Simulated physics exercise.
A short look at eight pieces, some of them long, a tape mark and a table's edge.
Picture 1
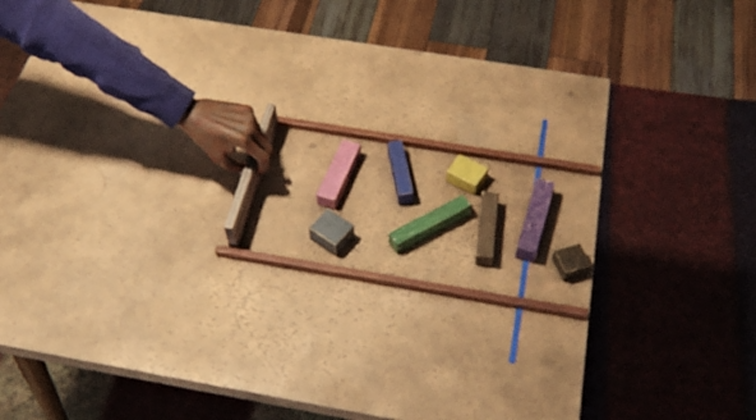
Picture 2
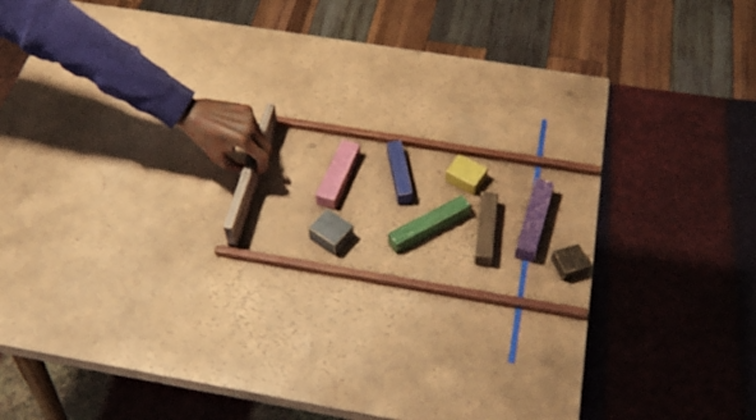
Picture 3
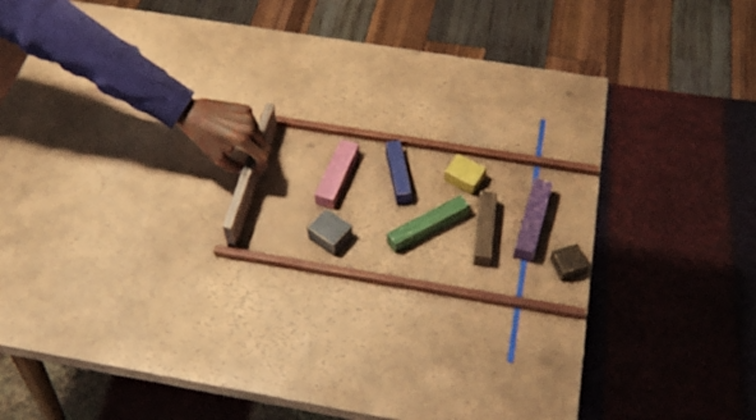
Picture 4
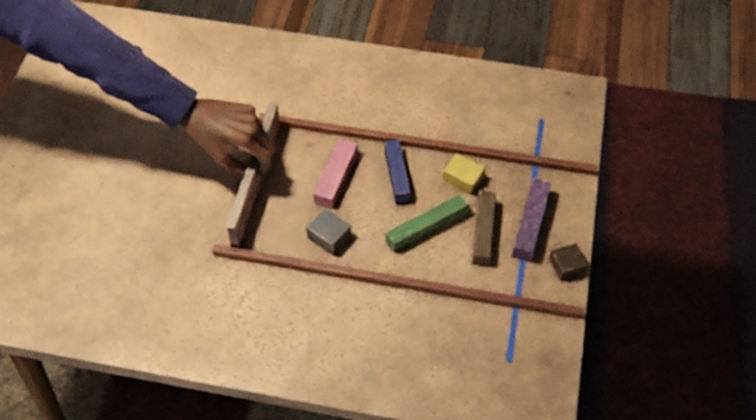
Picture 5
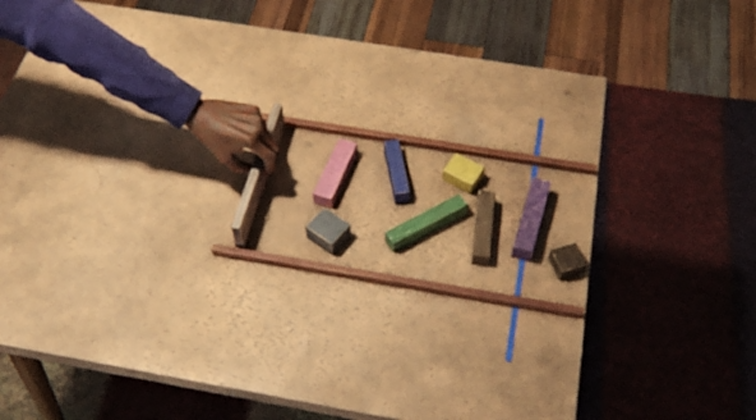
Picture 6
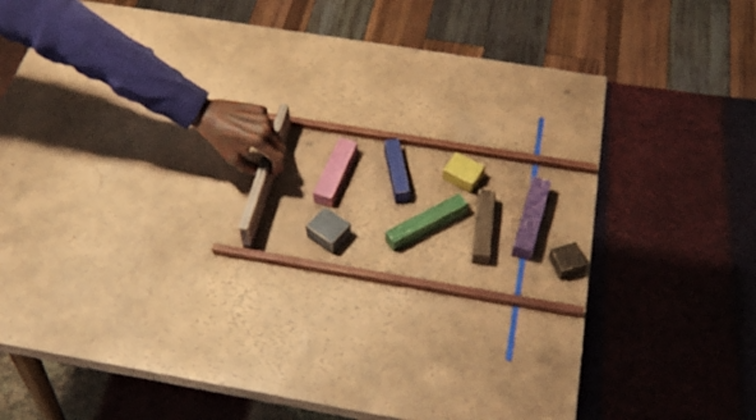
A hand slides an upright board slightly right toward colored blocks that stay still.
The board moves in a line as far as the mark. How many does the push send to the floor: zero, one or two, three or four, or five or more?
In the end the number that fall off is one or two.
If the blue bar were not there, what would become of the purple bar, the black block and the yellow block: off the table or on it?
The purple bar goes over, the black block drops off, the yellow block holds on.
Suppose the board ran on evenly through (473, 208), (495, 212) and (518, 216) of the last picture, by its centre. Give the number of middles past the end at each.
It would be 0, 1 and 2.
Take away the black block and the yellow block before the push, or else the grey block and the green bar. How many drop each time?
1 in the first case, 0 in the second.
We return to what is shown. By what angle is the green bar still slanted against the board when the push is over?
Roughly 0° out of line.
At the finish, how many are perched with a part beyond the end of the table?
The number is 2.
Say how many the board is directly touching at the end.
2 of them.
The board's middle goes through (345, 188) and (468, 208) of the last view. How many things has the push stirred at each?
At the one place 2, at the other 8.
Soon after, none off yet; black block at rest near (568, 260); purple bar at rest near (532, 218); brown bar at rest near (484, 226).
After that, none off yet; black block displaced about its own width near (589, 267); purple bar displaced a little near (568, 223); brown bar displaced about its own width near (546, 237).
In the end, the number that fall off is one or two; gone, purple bar and black block.
